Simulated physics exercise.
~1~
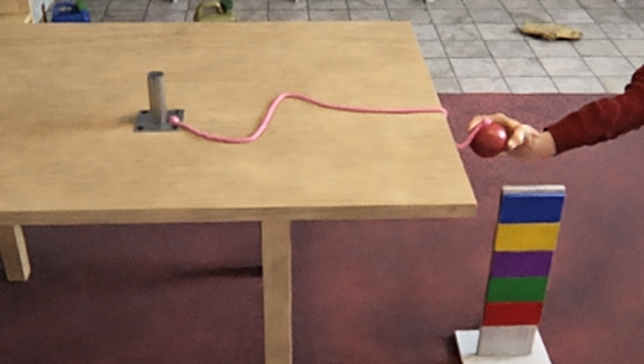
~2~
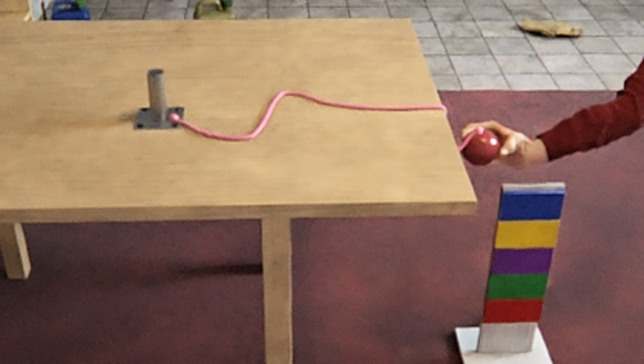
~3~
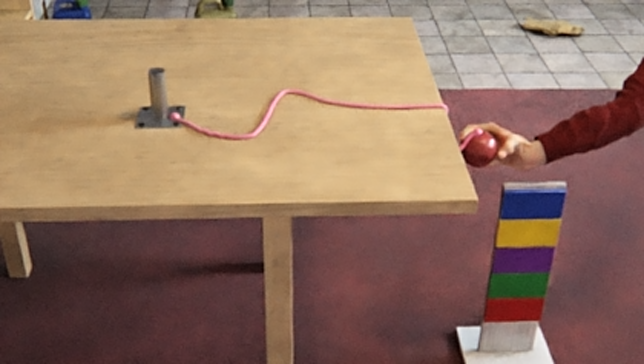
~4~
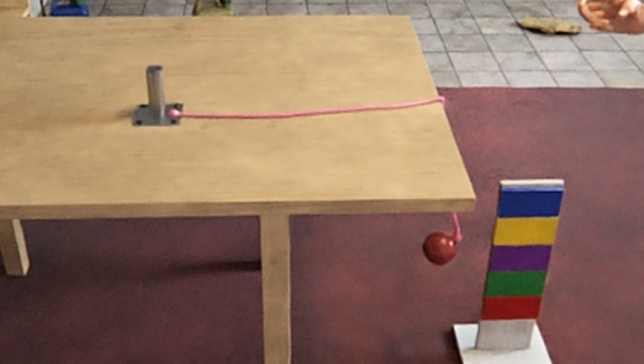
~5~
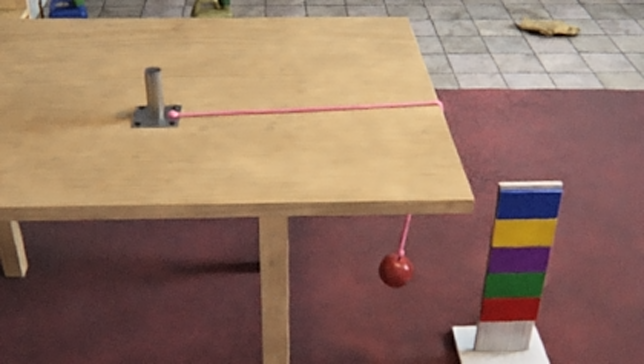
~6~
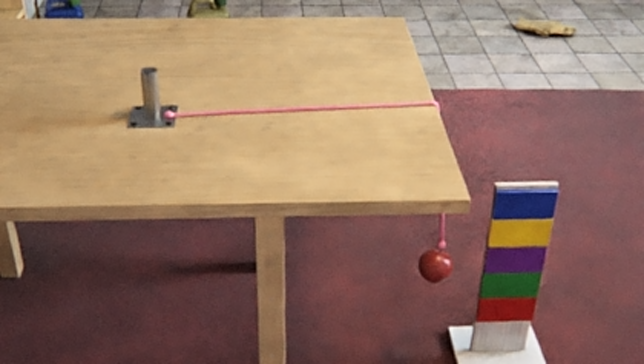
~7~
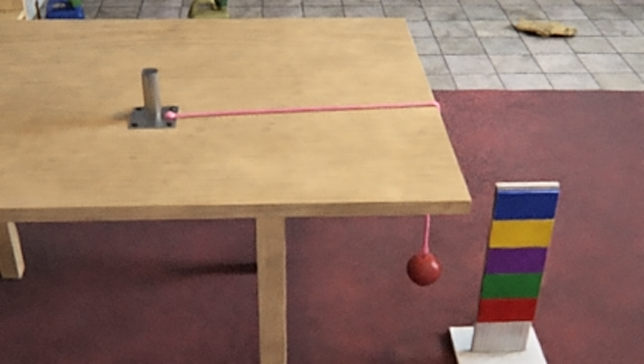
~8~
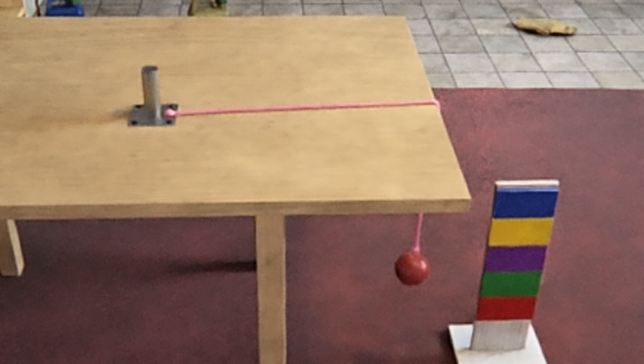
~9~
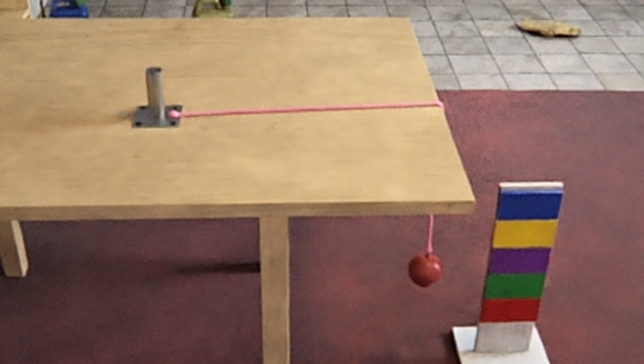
A hand releases a tied red apple, which drops, swings, and hangs level with purple.
